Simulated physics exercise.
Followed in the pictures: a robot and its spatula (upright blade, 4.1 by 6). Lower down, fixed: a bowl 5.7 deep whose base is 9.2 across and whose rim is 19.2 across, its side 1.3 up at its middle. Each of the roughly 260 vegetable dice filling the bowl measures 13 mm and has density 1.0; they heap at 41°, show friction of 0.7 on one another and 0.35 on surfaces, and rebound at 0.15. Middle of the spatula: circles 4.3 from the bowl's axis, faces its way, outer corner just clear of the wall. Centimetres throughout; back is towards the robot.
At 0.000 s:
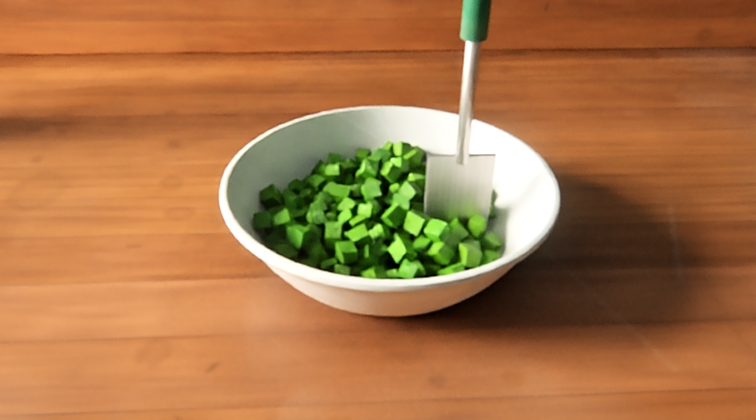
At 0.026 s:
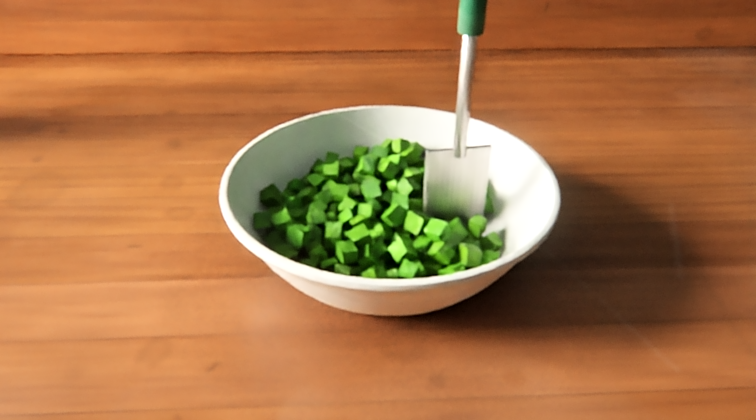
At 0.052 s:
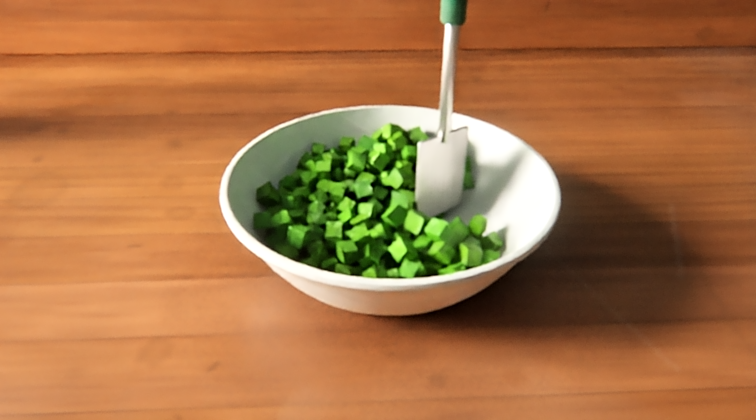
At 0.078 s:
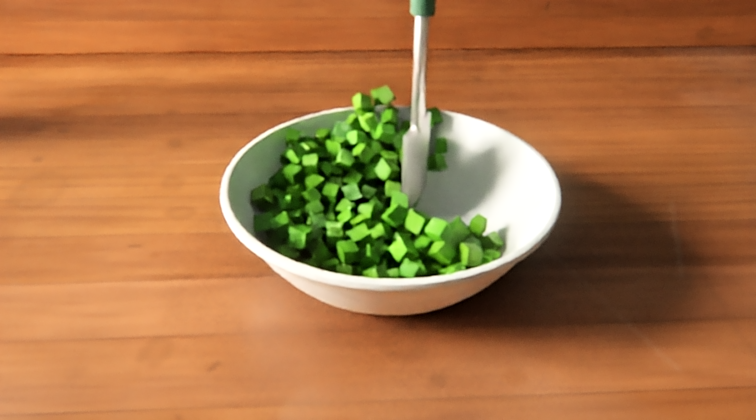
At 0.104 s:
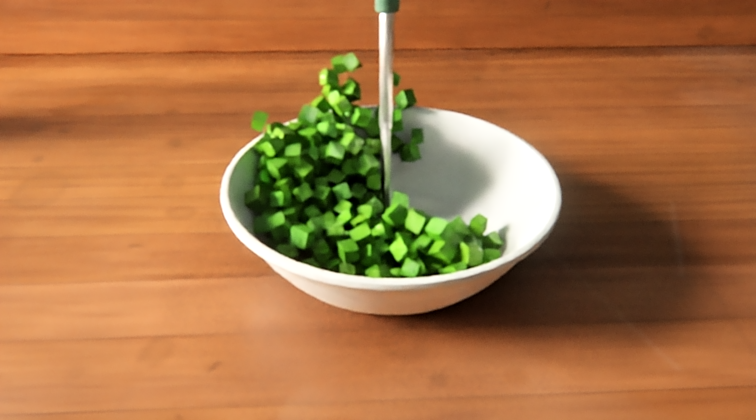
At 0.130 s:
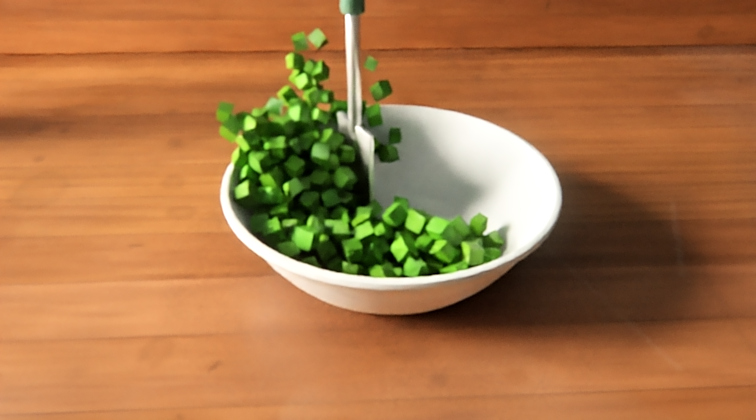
The footage shows a green-handled spatula with an upright metal blade sweeping leftward around the back of a white bowl on a wooden table, pushing green cubes into a pile at the left as some fly above the rim.
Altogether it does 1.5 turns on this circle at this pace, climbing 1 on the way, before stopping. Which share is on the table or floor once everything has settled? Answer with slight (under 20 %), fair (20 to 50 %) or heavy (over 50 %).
Heavy.
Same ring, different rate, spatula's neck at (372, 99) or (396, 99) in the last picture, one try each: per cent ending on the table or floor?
Close to 55 and 45 in a hundred.
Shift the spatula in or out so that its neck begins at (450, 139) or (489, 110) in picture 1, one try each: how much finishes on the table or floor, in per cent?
Some 35 and 60 per cent.
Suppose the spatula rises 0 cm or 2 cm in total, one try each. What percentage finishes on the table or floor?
I'd reckon around 60 and 55 per cent.
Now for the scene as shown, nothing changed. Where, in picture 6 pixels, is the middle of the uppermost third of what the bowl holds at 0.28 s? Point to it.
At about (462, 231).
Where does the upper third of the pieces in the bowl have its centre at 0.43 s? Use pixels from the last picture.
In the last picture it sits around (391, 130).
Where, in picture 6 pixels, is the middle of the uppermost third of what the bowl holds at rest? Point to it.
It is centred near (354, 223).
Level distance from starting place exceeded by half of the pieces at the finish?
Reading: Around 21 cm.
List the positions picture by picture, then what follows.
Spatula neck at (464, 132), 0° round; upper third of the load around (375, 209), from x 265 to 490, top at y 150; 262 in the bowl, in the first picture.
Spatula neck at (462, 126), 9° round; upper third of the load around (375, 205), from x 265 to 490, top at y 145, in the second picture.
Spatula neck at (446, 112), 35° round; upper third of the load around (374, 180), from x 265 to 490, top at y 130, in the third picture.
Spatula neck at (419, 102), 63° round; upper third of the load around (360, 163), from x 265 to 490, top at y 95, in the fourth picture.
Spatula neck at (386, 98), 91° round; upper third of the load around (329, 149), from x 255 to 490, top at y 65; 259 in the bowl, 3 in flight or on the tool, in the fifth picture.
Spatula neck at (355, 101), 119° round; upper third of the load around (296, 143), from x 225 to 490, top at y 40; 249 in the bowl, 13 in flight or on the tool, in the sixth picture.
By 0.28 s, 279° round, highest piece 11 above the table; 176 in the bowl, 23 on the table or floor, 63 in flight or on the tool.
By 0.43 s, 78° round, highest piece 9 above the table; 126 in the bowl, 109 on the table or floor, 27 in flight or on the tool.
By 0.70 s, 180° round, highest piece 4 above the table; 157 on the table or floor, 105 in the bowl.
By 1.40 s, 180° round, highest piece 4 above the table; 157 on the table or floor, 105 in the bowl.
Final count, 157 on the table or floor, 105 in the bowl. That is 60 % on the table or floor.
